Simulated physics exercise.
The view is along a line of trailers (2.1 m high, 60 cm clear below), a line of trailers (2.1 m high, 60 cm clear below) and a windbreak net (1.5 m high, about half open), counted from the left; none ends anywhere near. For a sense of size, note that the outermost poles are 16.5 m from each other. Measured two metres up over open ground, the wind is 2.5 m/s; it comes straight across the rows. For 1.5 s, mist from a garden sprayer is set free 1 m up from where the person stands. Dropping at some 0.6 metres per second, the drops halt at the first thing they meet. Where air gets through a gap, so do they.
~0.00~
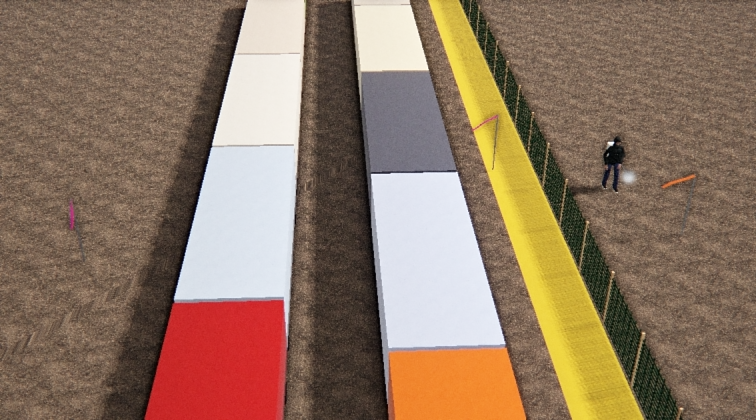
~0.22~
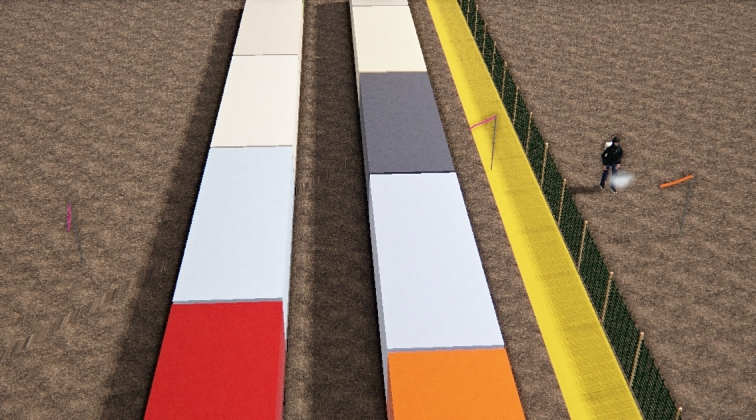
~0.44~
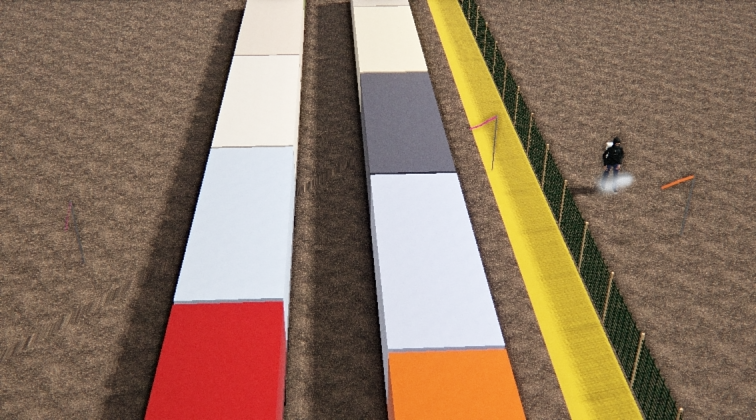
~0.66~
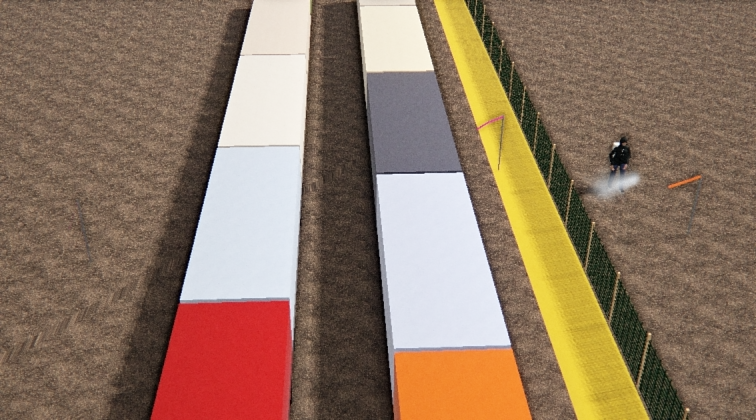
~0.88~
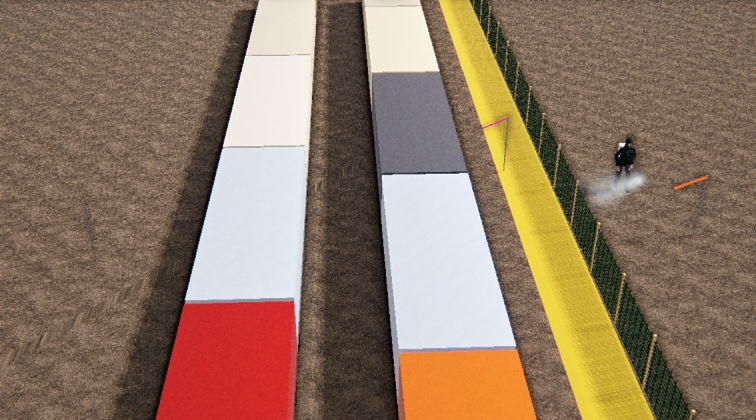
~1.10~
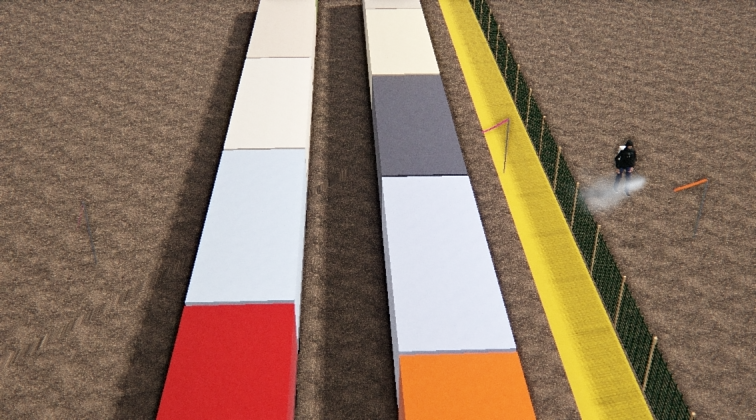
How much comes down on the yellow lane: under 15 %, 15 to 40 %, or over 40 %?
The share landing there is between 15 and 40 %.
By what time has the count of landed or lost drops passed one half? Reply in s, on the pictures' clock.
I'd say it happens close to 2.6 seconds.
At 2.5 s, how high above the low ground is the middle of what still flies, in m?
Middle height: Approx. 0.4 m.
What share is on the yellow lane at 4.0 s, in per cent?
Share: Approx. 25 %.
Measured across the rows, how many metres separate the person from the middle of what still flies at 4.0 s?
I'd say close to 3.5 metres.
After 2.5 s, 53 % is in the air or yet to come; 5 % lies on the yellow lane; the middle of what still flies is 0.4 m above the low ground, near (576, 200).
After 4.0 s, 13 % is in the air or yet to come; 23 % lies on the yellow lane; the middle of what still flies is 0.5 m above the low ground, near (526, 197).
After 8.0 s, 1 % is in the air or yet to come; 27 % lies on the yellow lane.
After 20.0 s, 0 % is in the air or yet to come; 27 % lies on the yellow lane.
After 45.0 s, 0 % is in the air or yet to come; 27 % lies on the yellow lane.
